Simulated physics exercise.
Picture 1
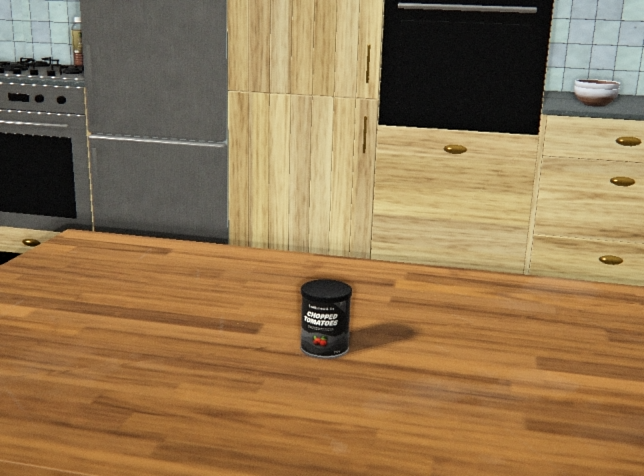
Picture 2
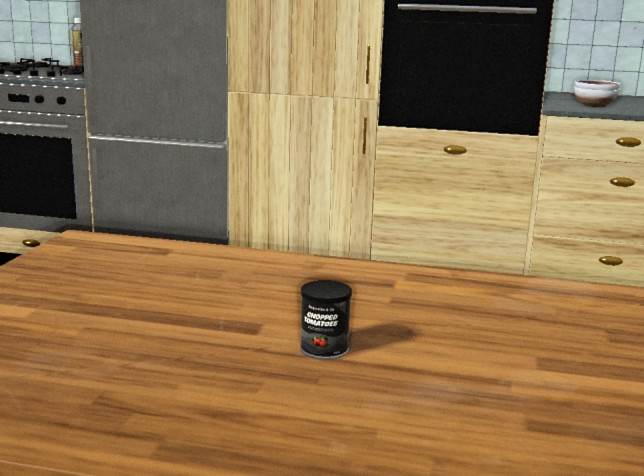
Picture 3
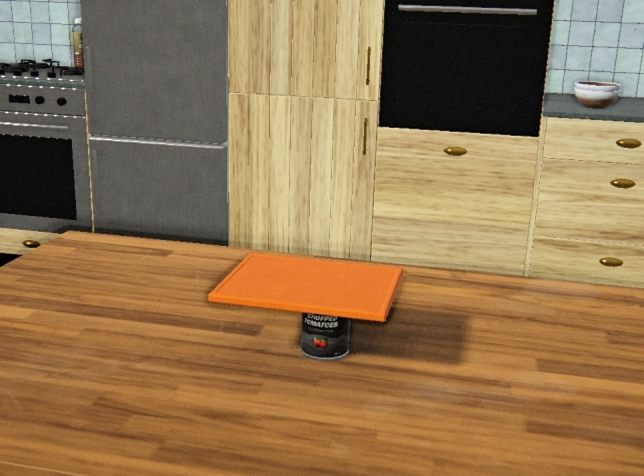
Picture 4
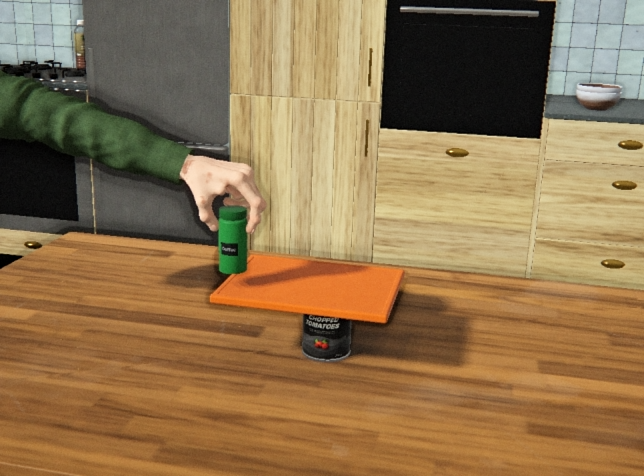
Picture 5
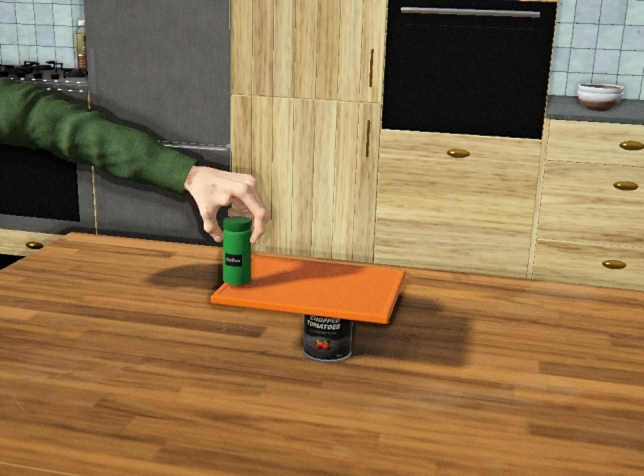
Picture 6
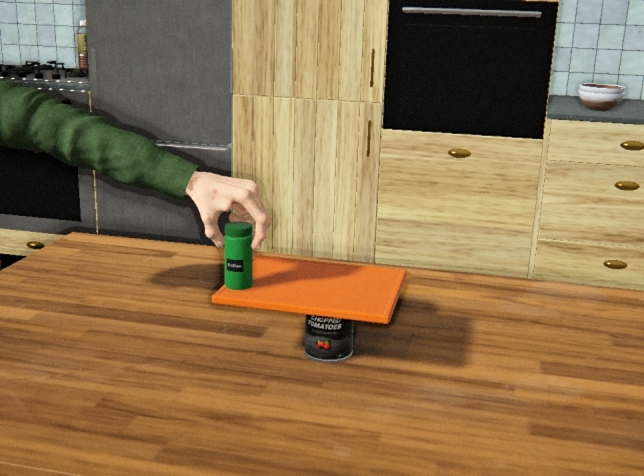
On a wooden kitchen counter stood a dark can of chopped tomatoes, then an orange board lay across its top, and a green-sleeved hand lowered a green shaker onto the board's left end, still holding it.
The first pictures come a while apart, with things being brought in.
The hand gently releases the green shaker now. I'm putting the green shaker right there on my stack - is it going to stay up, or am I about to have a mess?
I predict the stack won't bear it.
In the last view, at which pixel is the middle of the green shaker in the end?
About (212, 312).
Then, 0.30 s past the last view, green shaker now fallen; orange lid rocked 40° from its first pose.
Then, 0.60 s past the last view, orange lid rocked 45° from its first pose.
Finally, fallen, green shaker; down or leaning hard in the stack, orange lid; black tin still in place. Final places as the last picture's camera would see them, green shaker near (213, 312). The stack gives way.
